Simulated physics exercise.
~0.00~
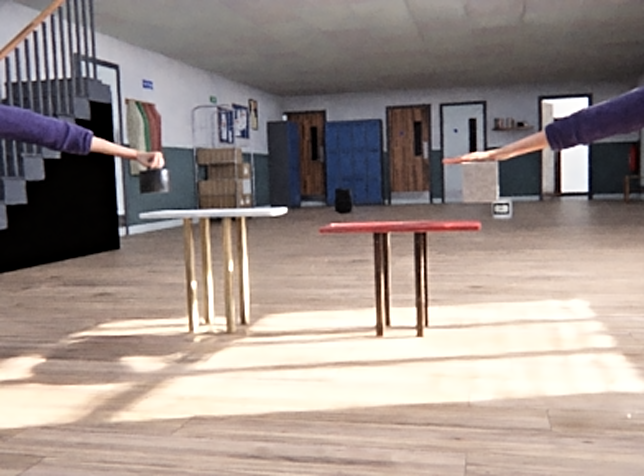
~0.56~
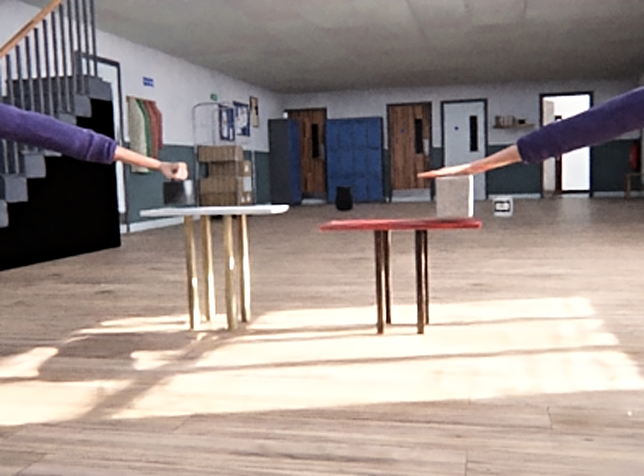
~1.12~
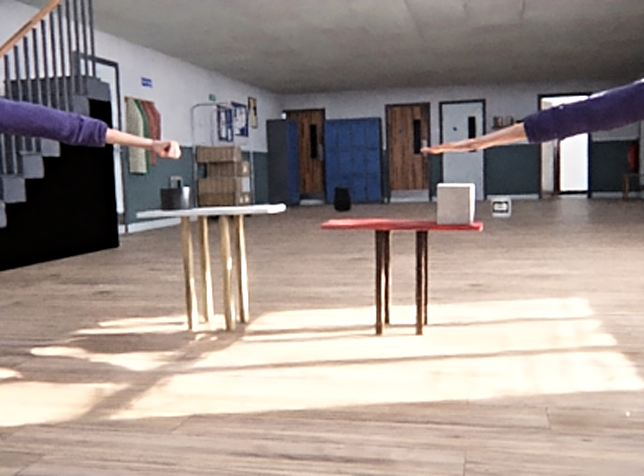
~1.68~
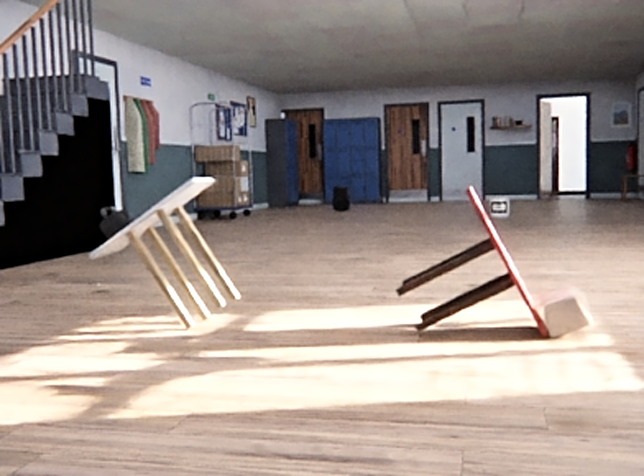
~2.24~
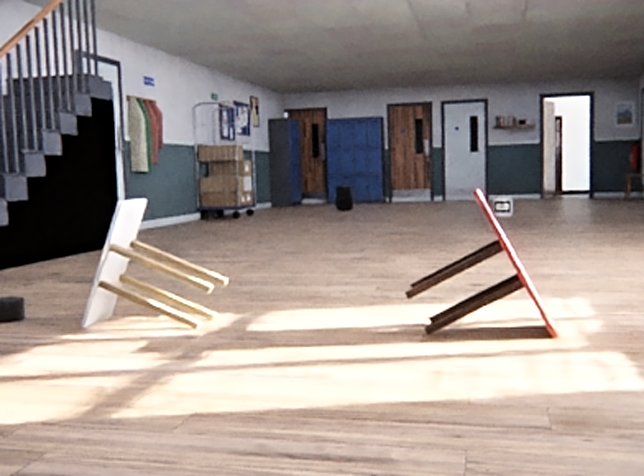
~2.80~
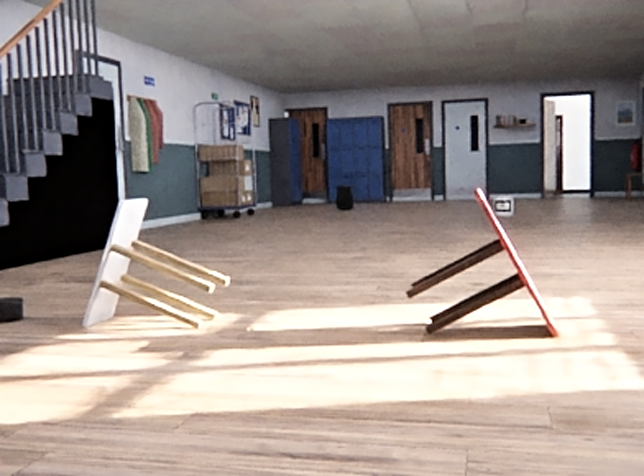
Two hands set objects on a white stand and a red table, and both topple.
